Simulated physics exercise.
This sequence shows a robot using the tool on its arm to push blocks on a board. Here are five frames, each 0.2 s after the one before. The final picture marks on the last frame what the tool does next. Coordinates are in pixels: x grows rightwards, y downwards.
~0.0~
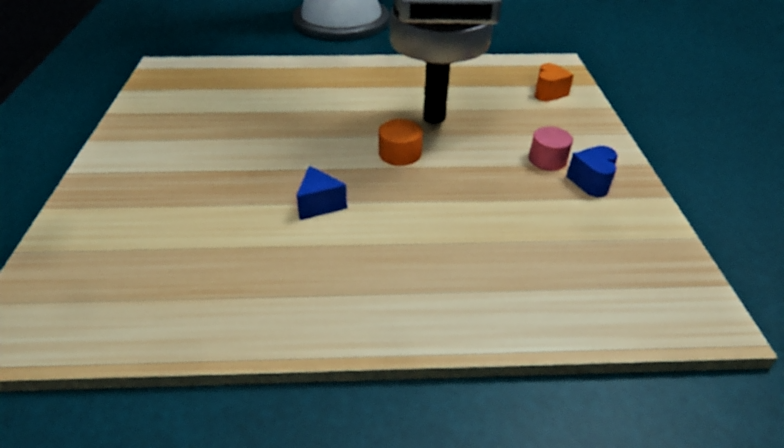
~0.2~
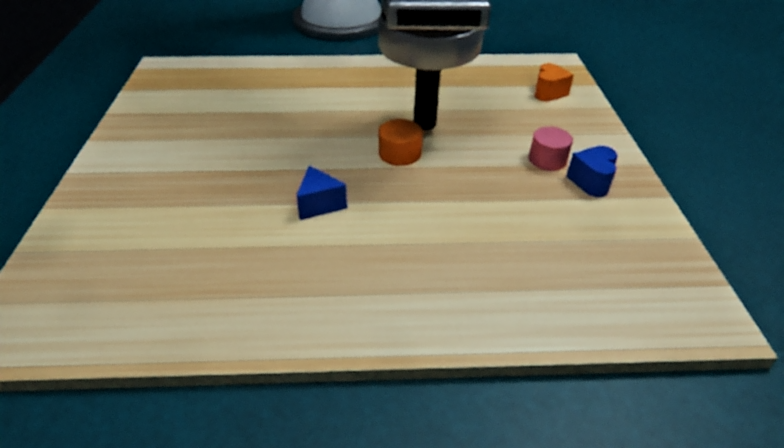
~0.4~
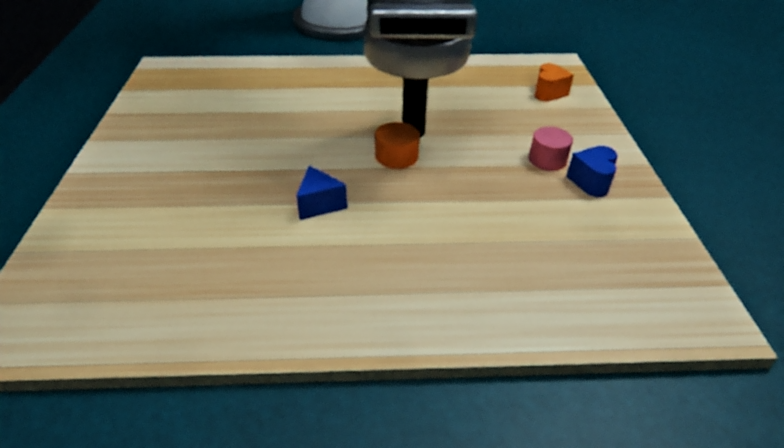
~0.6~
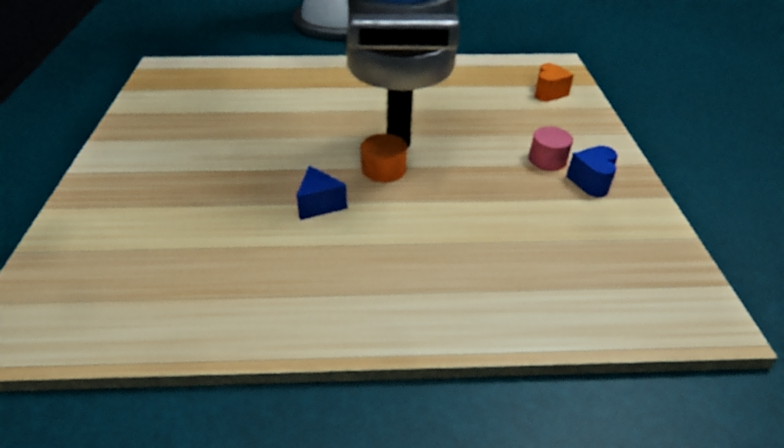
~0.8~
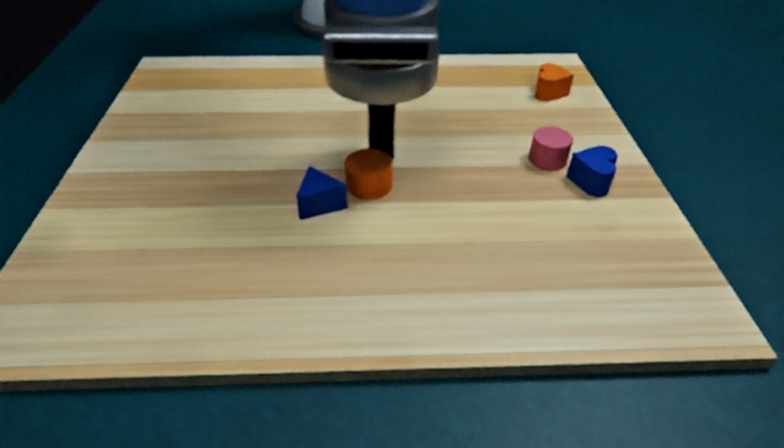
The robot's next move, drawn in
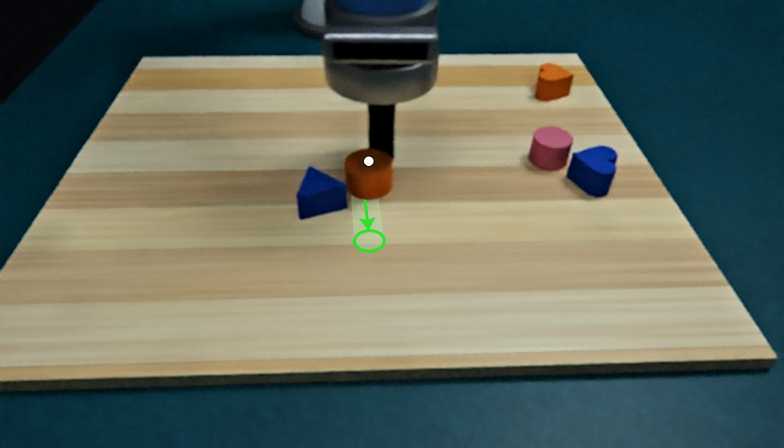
Robot arm pushing an orange disc a short way down and left across a striped wooden board, beside a blue triangular block.
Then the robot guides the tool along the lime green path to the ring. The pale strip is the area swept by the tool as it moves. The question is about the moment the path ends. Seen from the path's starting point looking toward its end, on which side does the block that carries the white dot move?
It's set to shift right.
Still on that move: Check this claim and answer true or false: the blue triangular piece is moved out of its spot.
True.
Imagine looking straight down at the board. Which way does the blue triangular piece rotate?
Short answer: Clockwise.
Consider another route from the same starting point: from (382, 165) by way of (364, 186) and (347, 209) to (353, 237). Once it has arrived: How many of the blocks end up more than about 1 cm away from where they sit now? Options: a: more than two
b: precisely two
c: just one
b
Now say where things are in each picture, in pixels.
In the first picture, tool tip at (434, 118); block tops, blue triangular piece at (317, 181); orange disc at (401, 130).
In the second picture, tool at (425, 124); blocks unchanged.
In the third picture, tool at (413, 133); orange disc at (397, 133).
In the fourth picture, tool at (399, 144); orange disc at (384, 145).
In the fifth picture, tool at (382, 158); blue triangular piece at (317, 181); orange disc at (369, 161).
Path on the board, from (382, 165) by way of (367, 186) and (366, 212) to (369, 241); the dot is on the orange disc.
The first path, step by step. One third of the way, tool at (366, 180); blue triangular piece at (312, 187), turned 40° clockwise; orange disc at (354, 185).
Two thirds of the way, tool at (366, 205); blue triangular piece at (308, 190), turned 60° clockwise; orange disc at (343, 210).
At the end, tool at (369, 234); blue triangular piece at (308, 190), turned 60° clockwise; orange disc at (329, 229).
